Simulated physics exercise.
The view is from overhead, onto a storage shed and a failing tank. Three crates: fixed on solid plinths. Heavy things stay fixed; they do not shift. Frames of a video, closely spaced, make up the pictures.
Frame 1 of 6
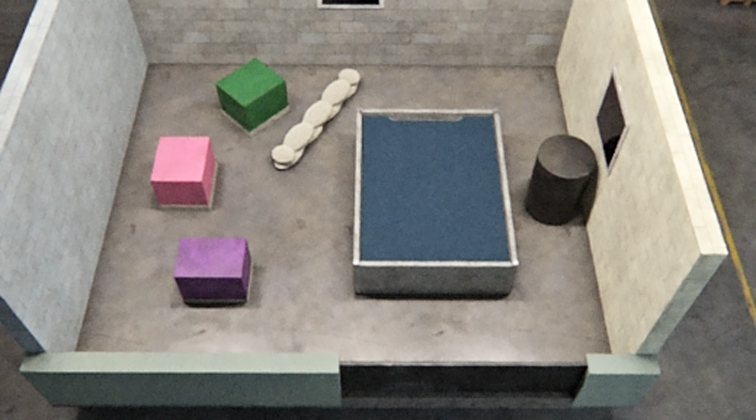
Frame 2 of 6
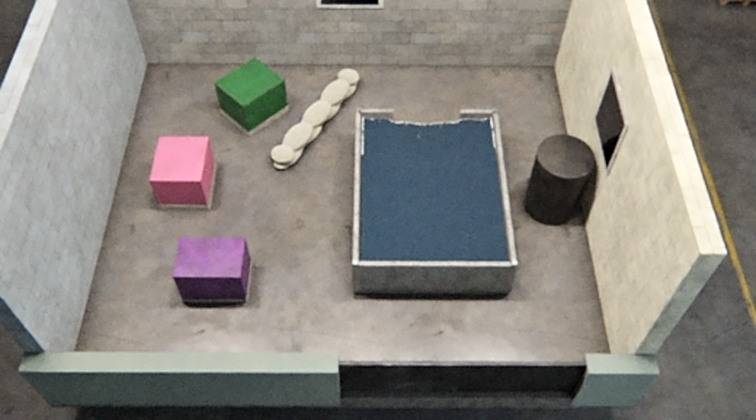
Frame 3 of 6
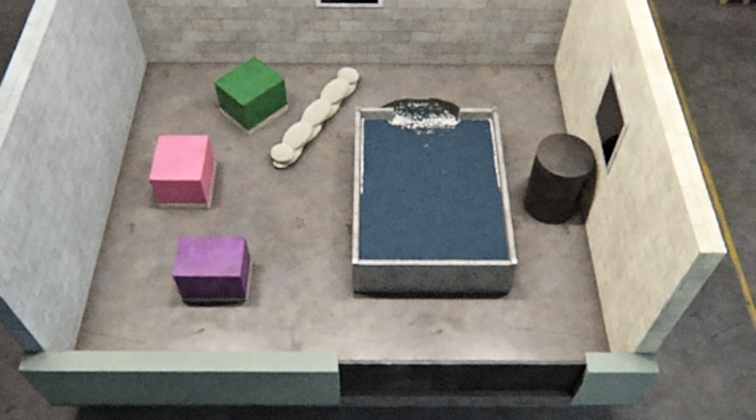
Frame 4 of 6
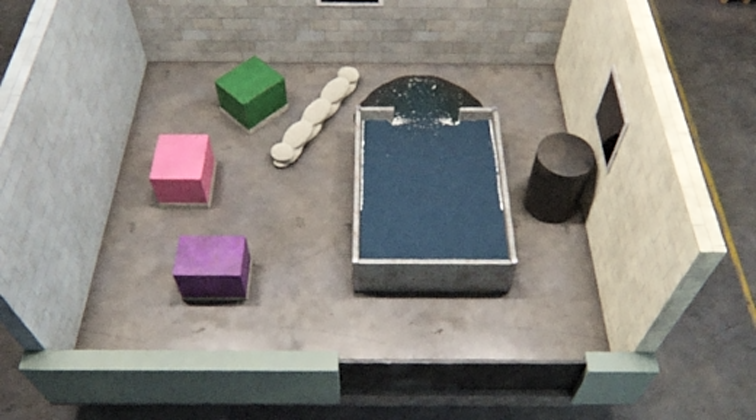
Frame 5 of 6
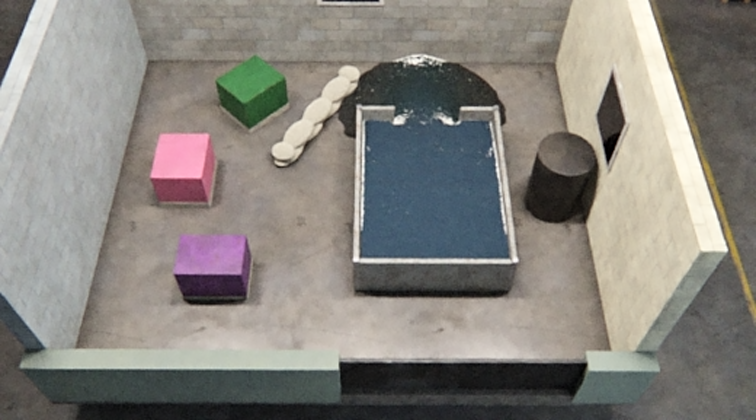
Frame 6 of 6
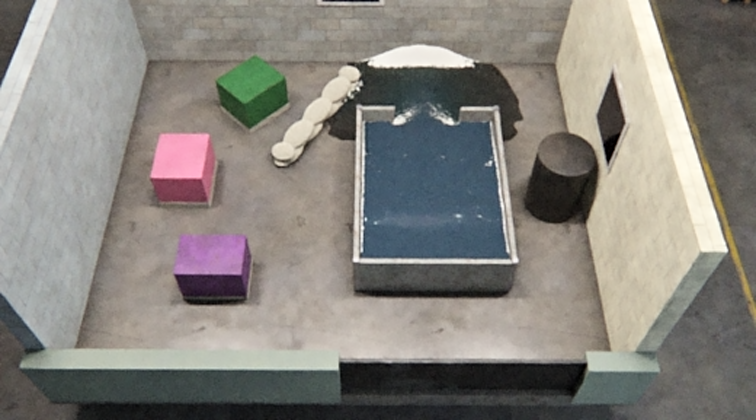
Dark water pouring through a gap in an open tank's far side, spreading across the floor past three still crates.
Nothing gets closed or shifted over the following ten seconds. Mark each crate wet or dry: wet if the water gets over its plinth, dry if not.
Pink crate dry, green crate wet, purple crate wet.
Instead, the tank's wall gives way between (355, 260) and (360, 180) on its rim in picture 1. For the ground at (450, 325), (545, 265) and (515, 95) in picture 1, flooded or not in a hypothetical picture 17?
Spot one: Spared by the leak. Spot two: Spared by the leak. Spot three: Spared by the leak.
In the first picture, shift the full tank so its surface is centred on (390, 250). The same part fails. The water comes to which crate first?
It is the green crate.
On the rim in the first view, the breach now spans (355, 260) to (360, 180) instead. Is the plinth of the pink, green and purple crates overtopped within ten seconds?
I'd expect the pink crate goes wet, the green crate goes wet, and the purple crate goes wet.
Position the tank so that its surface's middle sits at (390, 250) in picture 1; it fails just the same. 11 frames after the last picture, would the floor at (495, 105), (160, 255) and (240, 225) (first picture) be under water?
Submerged, untouched, untouched.
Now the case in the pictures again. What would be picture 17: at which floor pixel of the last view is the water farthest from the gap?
Somewhere about (160, 62).
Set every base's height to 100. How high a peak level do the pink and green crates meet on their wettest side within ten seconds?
About 80 percent and about 170 percent.
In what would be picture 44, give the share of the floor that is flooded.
That comes to about 90 per cent.
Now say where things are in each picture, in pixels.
Still water in the open tank at (431, 185), in the first picture.
Water pours out on the open tank's far side and has run to a hidden place, in the second picture.
The front is at (388, 109), out from the gap on the open tank's far side, in the third picture.
Water pours out on the open tank's far side and has run to (403, 80), in the fourth picture.
Water pours out on the open tank's far side and has run to (388, 64), in the fifth picture.
Water pours out on the open tank's far side and has run to (355, 64), in the sixth picture.
A moment on, water covers 20 % of the floor; the pink crate not reached, the green crate not reached, the purple crate not reached.
Next, water covers 30 % of the floor; the pink crate not reached, the green crate water round its plinth, the purple crate not reached.
Then, water covers 50 % of the floor; the pink crate water round its plinth, the green crate water round its plinth, the purple crate not reached.
Later, water covers 90 % of the floor; the pink crate water round its plinth, the green crate water round its plinth, the purple crate water round its plinth.
In the end, water covers 100 % of the floor; the pink crate stayed above the water, the green crate was topped, the purple crate was topped.
